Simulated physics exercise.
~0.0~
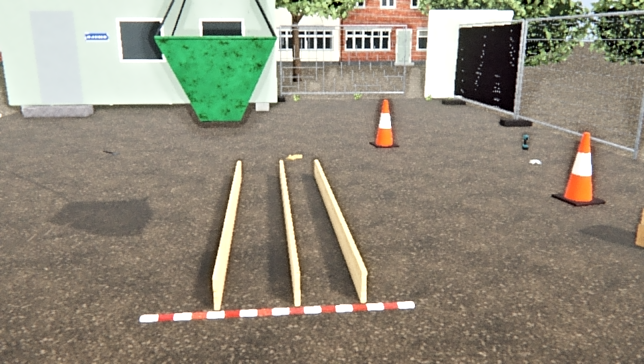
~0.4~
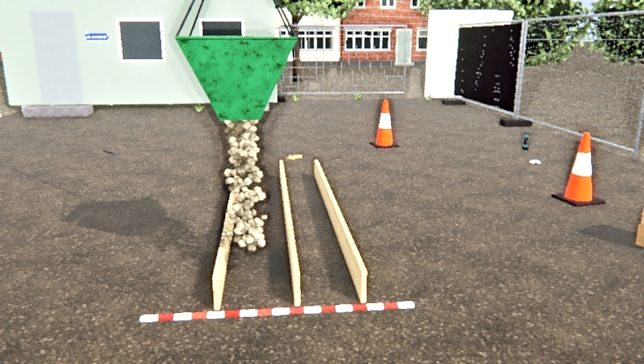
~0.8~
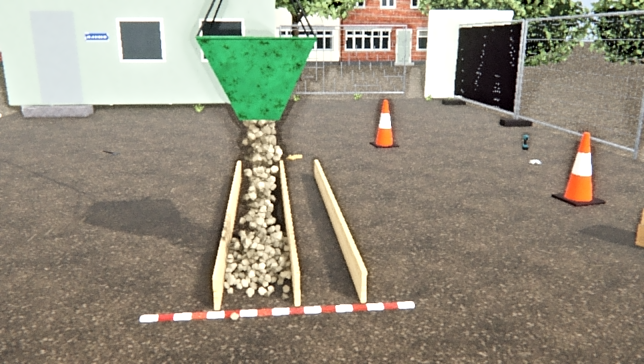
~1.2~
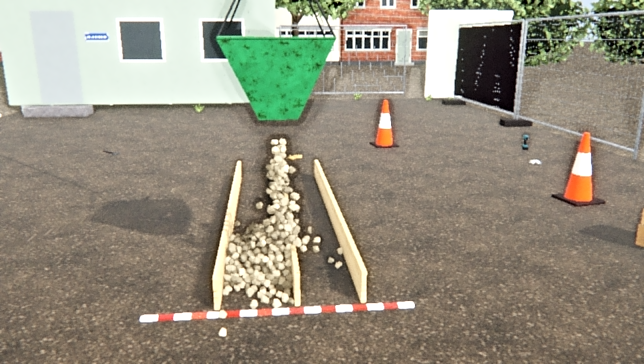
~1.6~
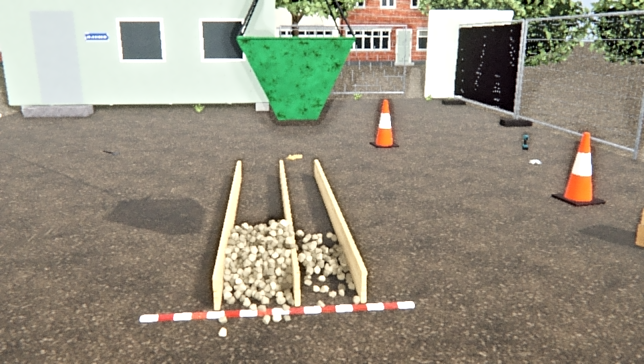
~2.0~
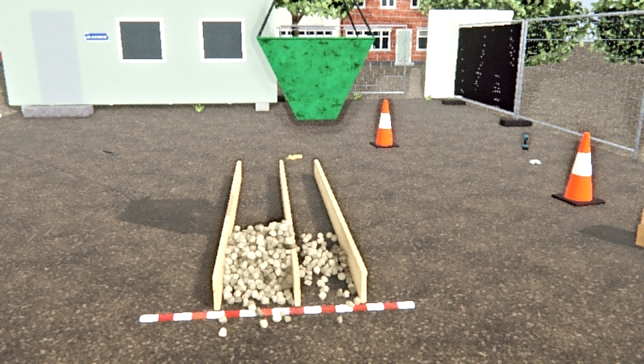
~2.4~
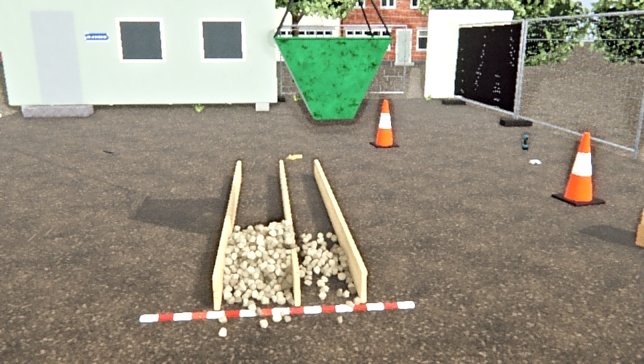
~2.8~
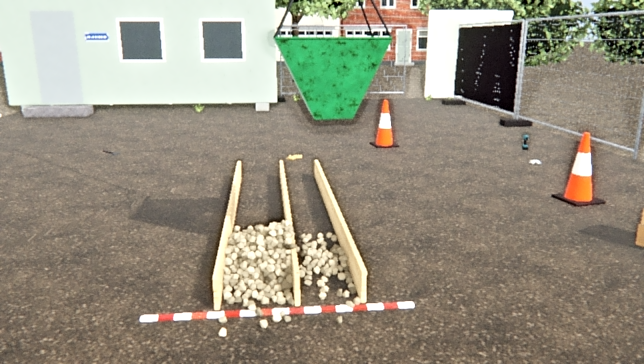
A paved yard with a pale cabin, a brick building and wire fencing behind it is seen from slightly above by a still camera. A green hopper hangs over three wooden boards that form two bays, with a red and white striped staff across the near end and two orange cones to the right. The hopper glides right and pours pale stones into the left bay. As it empties, some stones spill into the right bay and a few scatter past the staff. The hopper moves further right and stops, leaving most stones heaped in the left bay.
